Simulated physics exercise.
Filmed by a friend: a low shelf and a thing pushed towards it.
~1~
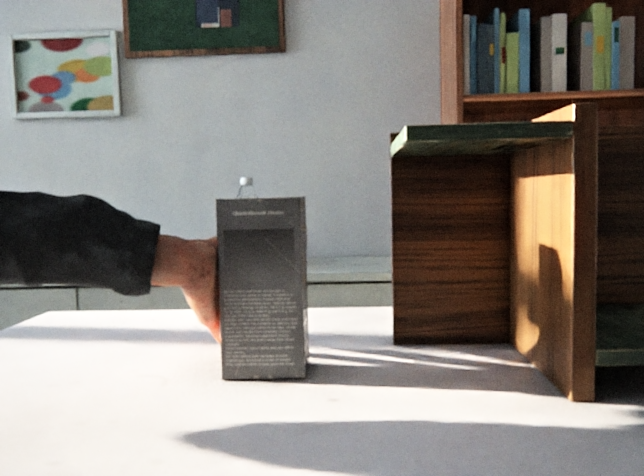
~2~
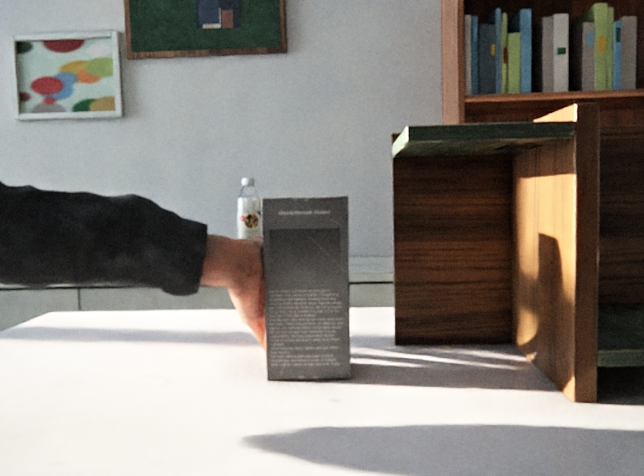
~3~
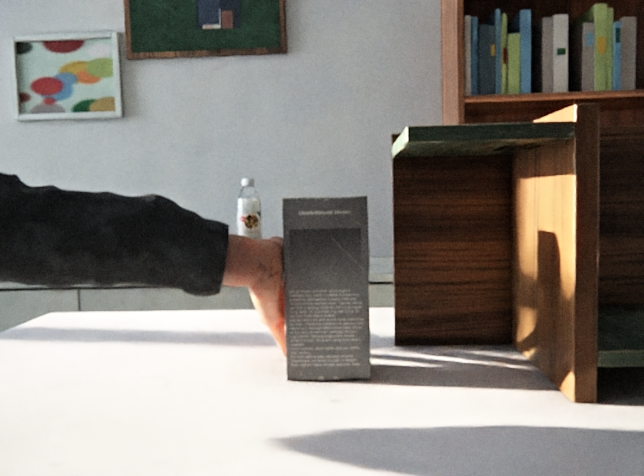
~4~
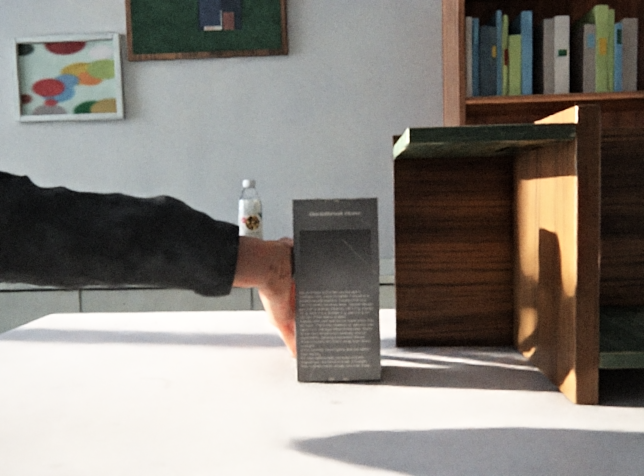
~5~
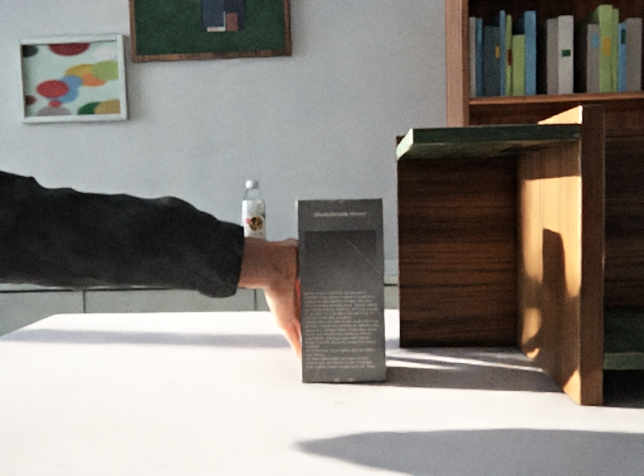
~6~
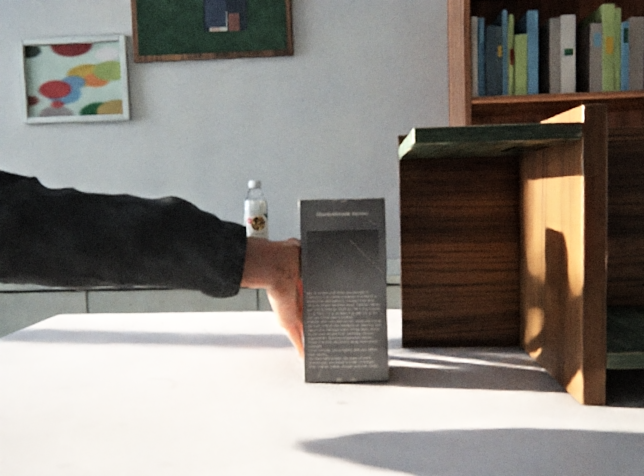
At first, a hand reaching in from the left holds an upright grey carton on a white table, left of a low wooden shelf. The hand slides the carton to the right, uncovering a small bottle behind it. The sliding then slows to a slight creep, with a gap still separating carton and shelf.
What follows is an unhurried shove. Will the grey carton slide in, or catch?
It slips in.
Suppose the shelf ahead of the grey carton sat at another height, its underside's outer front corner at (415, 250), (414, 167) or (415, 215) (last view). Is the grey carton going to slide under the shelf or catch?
At the three heights in turn, the grey carton won't pass; it passes beneath; it won't pass.
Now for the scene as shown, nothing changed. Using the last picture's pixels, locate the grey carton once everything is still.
(457, 285).
Then, 0.30 s after the last picture, grey carton sliding up to the opening near (378, 286).
Then, 0.52 s after the last picture, grey carton part of the way in near (424, 286).
At rest, the grey carton clears the shelf, near (457, 285).
